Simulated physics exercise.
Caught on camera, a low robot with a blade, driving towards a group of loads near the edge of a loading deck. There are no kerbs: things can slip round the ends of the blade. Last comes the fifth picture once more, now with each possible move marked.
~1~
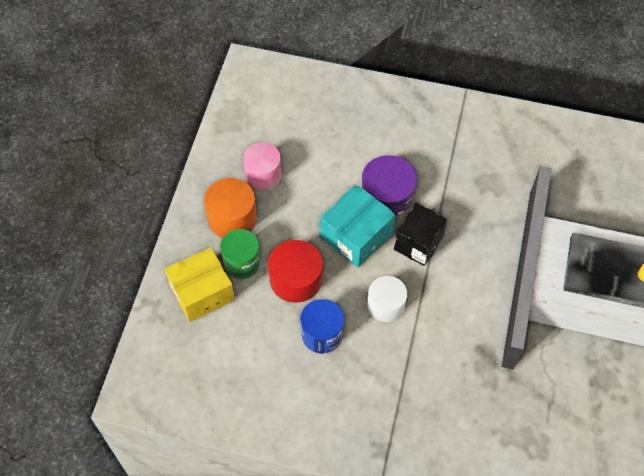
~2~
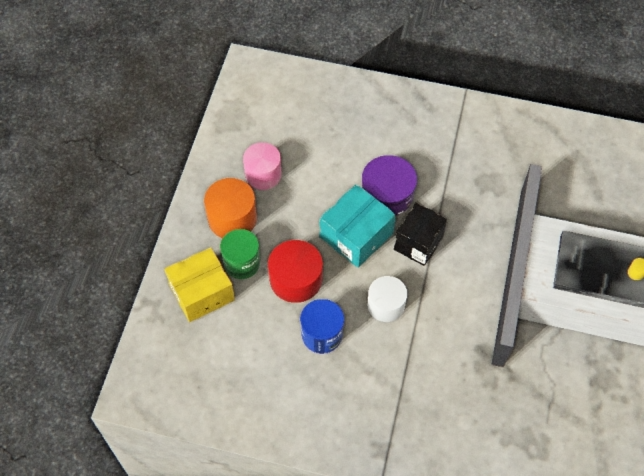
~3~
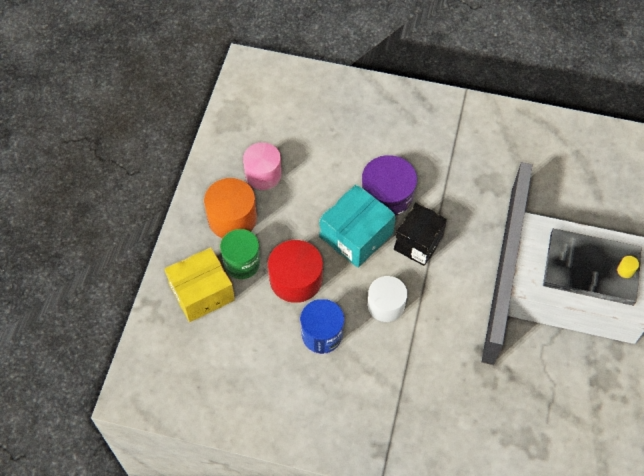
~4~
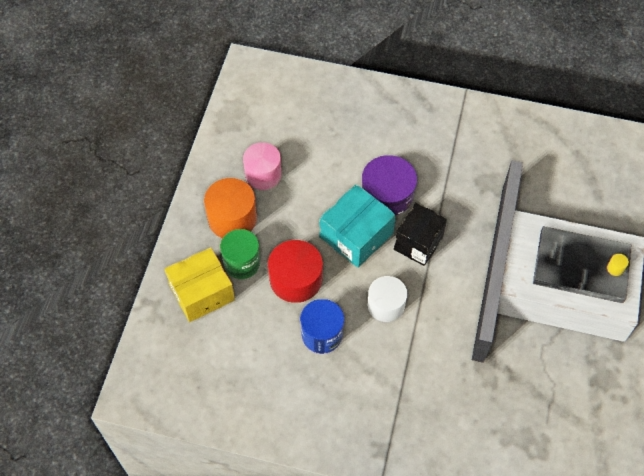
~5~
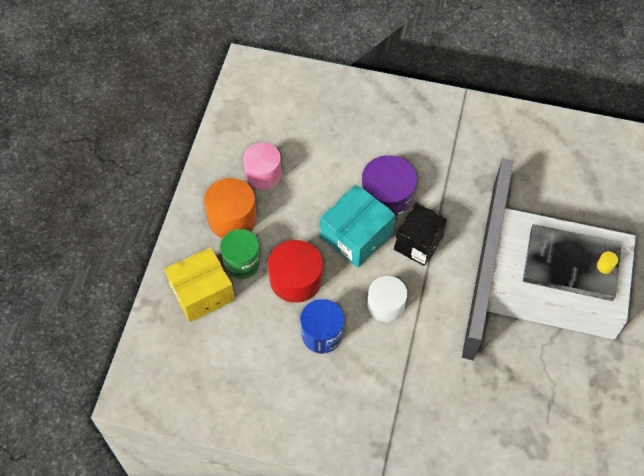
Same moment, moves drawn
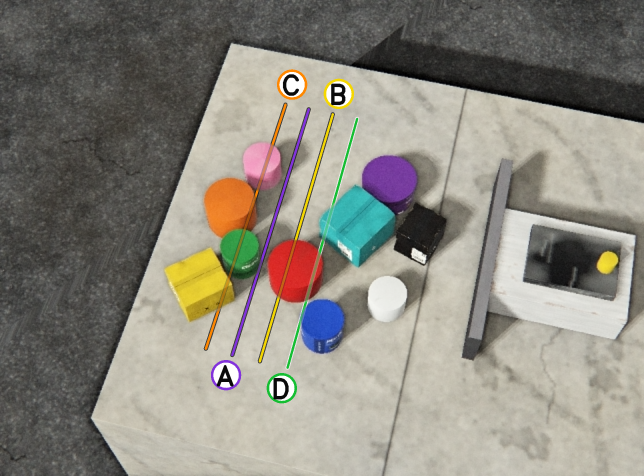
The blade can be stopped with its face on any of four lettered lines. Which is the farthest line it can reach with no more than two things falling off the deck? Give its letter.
No farther than C.
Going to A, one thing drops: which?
The orange canister.
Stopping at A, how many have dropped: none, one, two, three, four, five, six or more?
In all, one.
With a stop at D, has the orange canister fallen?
No.
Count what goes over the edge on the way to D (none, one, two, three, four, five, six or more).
The count is none.
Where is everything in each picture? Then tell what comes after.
The first picture shows robot (606, 268); white canister (387, 299); red canister (295, 271).
The second picture shows robot (596, 266); turquoise box (357, 226).
The third picture shows robot (586, 264); purple pail (388, 186).
The fourth picture shows robot (575, 262); orange canister (231, 209).
The fifth picture shows robot (566, 260); black parcel (420, 234); yellow box (200, 285); white canister (387, 299).
On the marked copy, A at (273, 223); B at (299, 229); C at (249, 218); D at (325, 235).
With C. Early on, robot (476, 241); purple pail (381, 185); turquoise box (326, 227).
Further on, robot (388, 222); orange canister (202, 201); green pail (199, 239).
At the end, robot (320, 208); orange canister over the edge; green pail over the edge; two fallen.
As for the rest, A is within the limit but short; B is within the limit but short; D is within the limit but short.
